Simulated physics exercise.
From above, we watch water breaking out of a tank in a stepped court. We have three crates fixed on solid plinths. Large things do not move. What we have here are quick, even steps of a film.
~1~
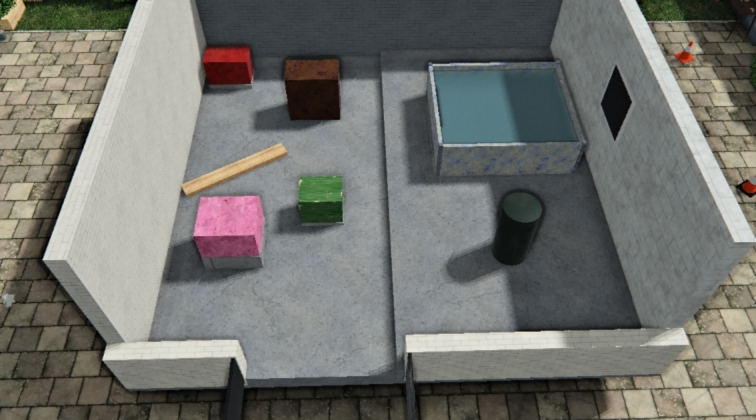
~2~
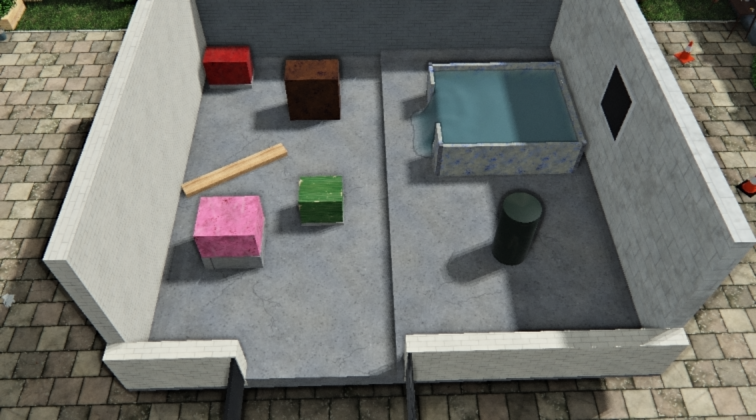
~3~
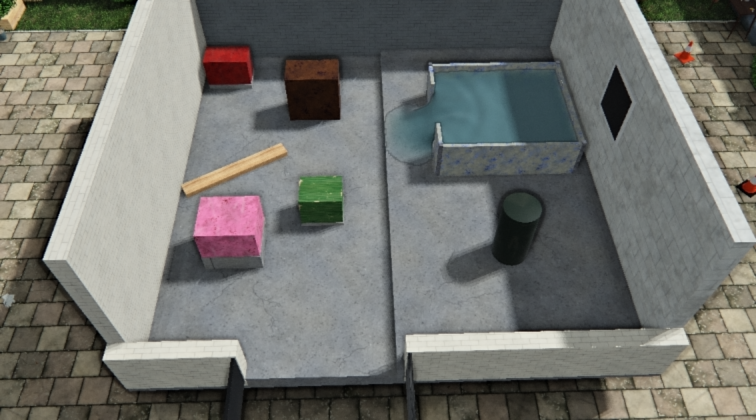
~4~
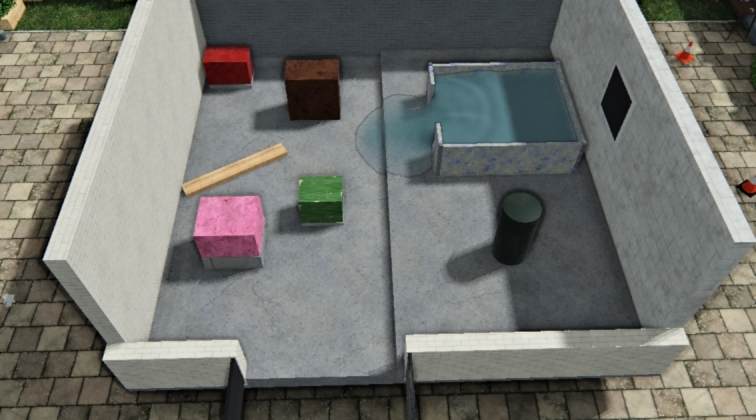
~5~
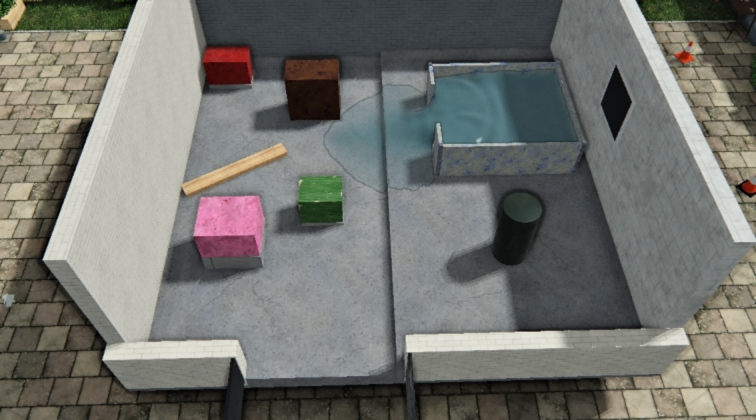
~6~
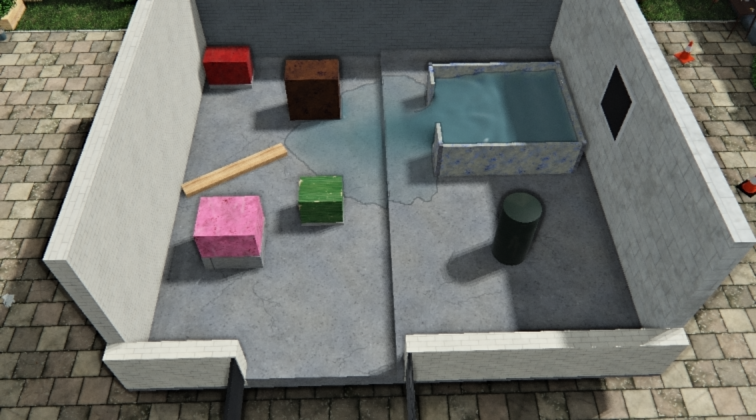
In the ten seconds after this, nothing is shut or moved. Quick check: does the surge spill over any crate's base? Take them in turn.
As for the pink crate it's untouched by the water, as for the red crate it's moistened by the water, as for the green crate it's moistened by the water.
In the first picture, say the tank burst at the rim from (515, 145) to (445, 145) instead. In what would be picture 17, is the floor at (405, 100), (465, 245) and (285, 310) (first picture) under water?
One by one, they turn out not soaked, drenched and drenched.
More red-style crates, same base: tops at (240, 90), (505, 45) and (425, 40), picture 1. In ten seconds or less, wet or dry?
Crate one is touched by the flood; crate two avoids the flood; crate three avoids the flood.
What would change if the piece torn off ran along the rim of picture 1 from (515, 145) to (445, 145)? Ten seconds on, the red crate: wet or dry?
One at a time, the red crate is still clear.
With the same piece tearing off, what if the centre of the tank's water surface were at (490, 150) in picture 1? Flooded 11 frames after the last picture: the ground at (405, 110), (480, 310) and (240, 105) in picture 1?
Results in order - left untouched, left untouched, swamped.
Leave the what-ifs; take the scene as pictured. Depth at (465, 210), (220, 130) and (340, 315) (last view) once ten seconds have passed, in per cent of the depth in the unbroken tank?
First 0, next 10, last 14 in a hundred.
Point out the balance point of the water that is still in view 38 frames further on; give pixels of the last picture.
Around pixel (352, 154).
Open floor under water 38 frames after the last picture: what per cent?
I reckon 55 per cent or so.
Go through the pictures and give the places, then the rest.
The first picture shows the tank at (502, 105) is whole and still.
In the second picture, water pours out at (435, 122) and has run to (424, 155).
In the third picture, water pours out at (435, 125) and has run to (391, 115).
In the fourth picture, the front is at (363, 152), out from the gap at (435, 125).
In the fifth picture, the front is at (330, 147), out from the gap at (435, 125).
In the sixth picture, the front is at (291, 143), out from the gap at (435, 124).
A moment on, water covers 25 % of the floor; the pink crate not reached, the red crate not reached, the green crate water round its plinth.
Next, water covers 35 % of the floor; the pink crate water round its plinth, the red crate water round its plinth, the green crate water round its plinth.
Then, water covers 45 % of the floor; the pink crate water round its plinth, the red crate water round its plinth, the green crate water round its plinth.
Later, water covers 55 % of the floor; the pink crate water round its plinth, the red crate water round its plinth, the green crate water round its plinth.
In the end, water covers 55 % of the floor; the pink crate stayed above the water, the red crate was topped, the green crate was topped.
